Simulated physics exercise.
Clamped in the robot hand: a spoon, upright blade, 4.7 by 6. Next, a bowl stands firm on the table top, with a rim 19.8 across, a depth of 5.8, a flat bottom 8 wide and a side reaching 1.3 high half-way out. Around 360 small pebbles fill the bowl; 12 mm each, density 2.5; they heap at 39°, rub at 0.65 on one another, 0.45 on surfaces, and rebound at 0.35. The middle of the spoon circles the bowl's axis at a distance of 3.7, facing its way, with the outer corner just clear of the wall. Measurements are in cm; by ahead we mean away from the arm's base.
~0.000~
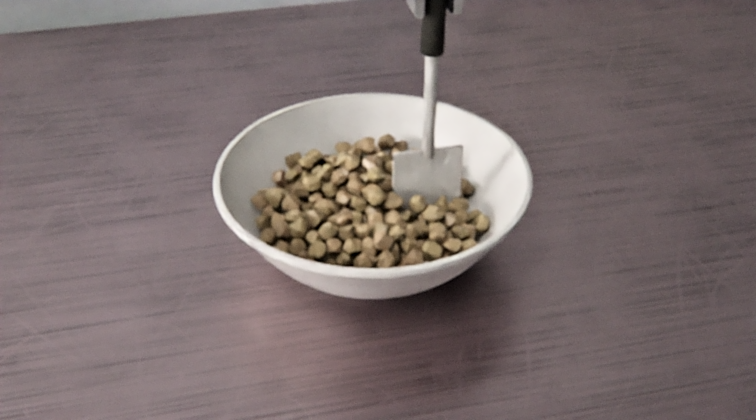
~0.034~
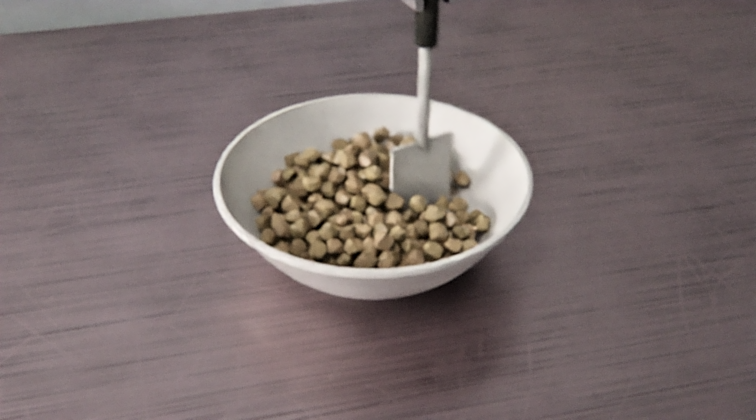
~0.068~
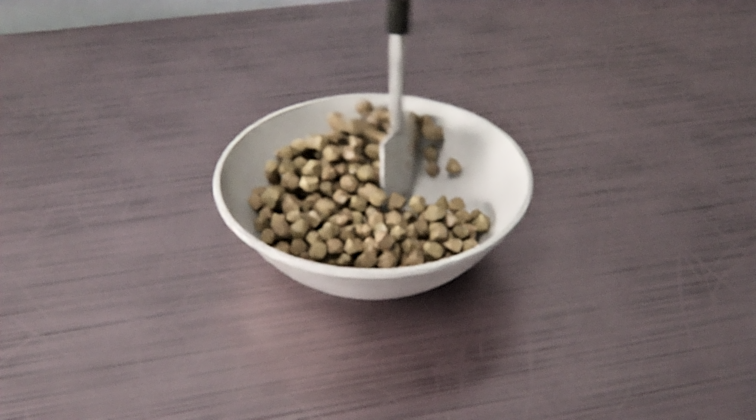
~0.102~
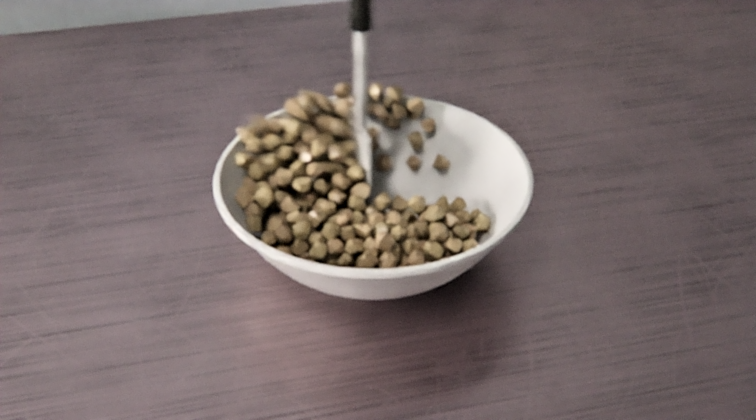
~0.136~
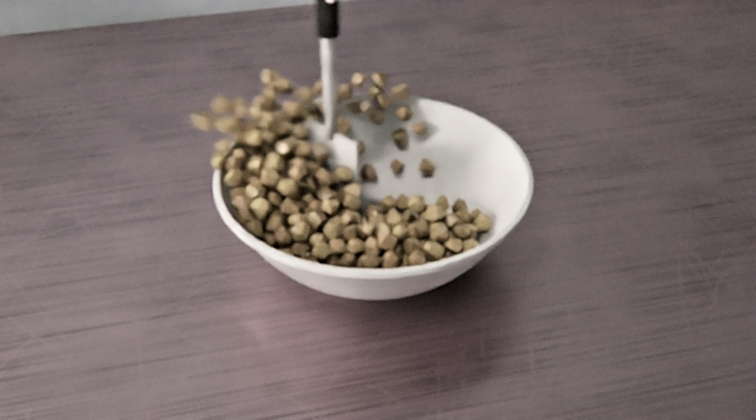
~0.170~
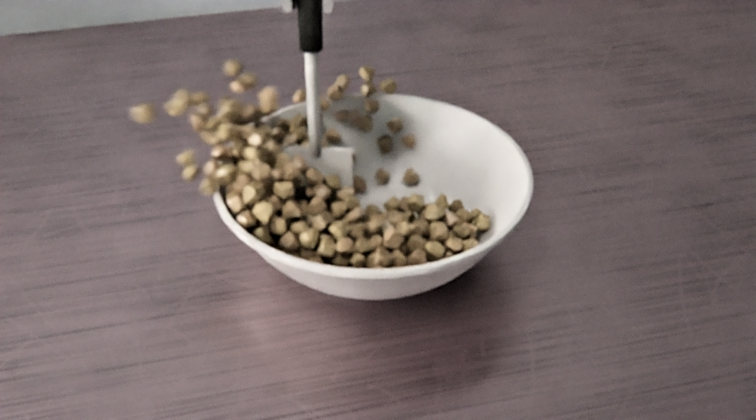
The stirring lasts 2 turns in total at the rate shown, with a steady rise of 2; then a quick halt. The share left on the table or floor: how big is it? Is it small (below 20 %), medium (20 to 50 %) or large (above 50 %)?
It is medium.
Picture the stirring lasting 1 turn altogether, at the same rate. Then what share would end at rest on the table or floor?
Then some 30 per cent.
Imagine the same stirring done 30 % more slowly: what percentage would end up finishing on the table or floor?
Near 25 in a hundred, it would be.
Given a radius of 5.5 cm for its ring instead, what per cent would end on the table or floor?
Around 35 in a hundred, in that case.
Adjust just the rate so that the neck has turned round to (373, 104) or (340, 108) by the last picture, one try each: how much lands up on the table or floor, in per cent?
So, roughly 10 percent the first time and 25 percent the second.
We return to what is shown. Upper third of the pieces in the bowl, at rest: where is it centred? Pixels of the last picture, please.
Centre of top third: Approx. (346, 184).
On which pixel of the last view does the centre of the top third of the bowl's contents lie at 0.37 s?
About (454, 157) in the last picture.
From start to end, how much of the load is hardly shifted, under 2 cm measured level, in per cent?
I'd put it at about 5 in a hundred.
After 0.37 s, 17° round, highest piece 10 above the table; 241 in the bowl, 75 on the table or floor, 47 in flight or on the tool.
After 0.57 s, 231° round, highest piece 8 above the table; 222 in the bowl, 141 on the table or floor.
After 0.87 s, 0° round, highest piece 6 above the table; 220 in the bowl, 143 on the table or floor.
After 1.57 s, 0° round, highest piece 6 above the table; 220 in the bowl, 143 on the table or floor.
In the end, 220 in the bowl, 143 on the table or floor. That is 39 % on the table or floor.
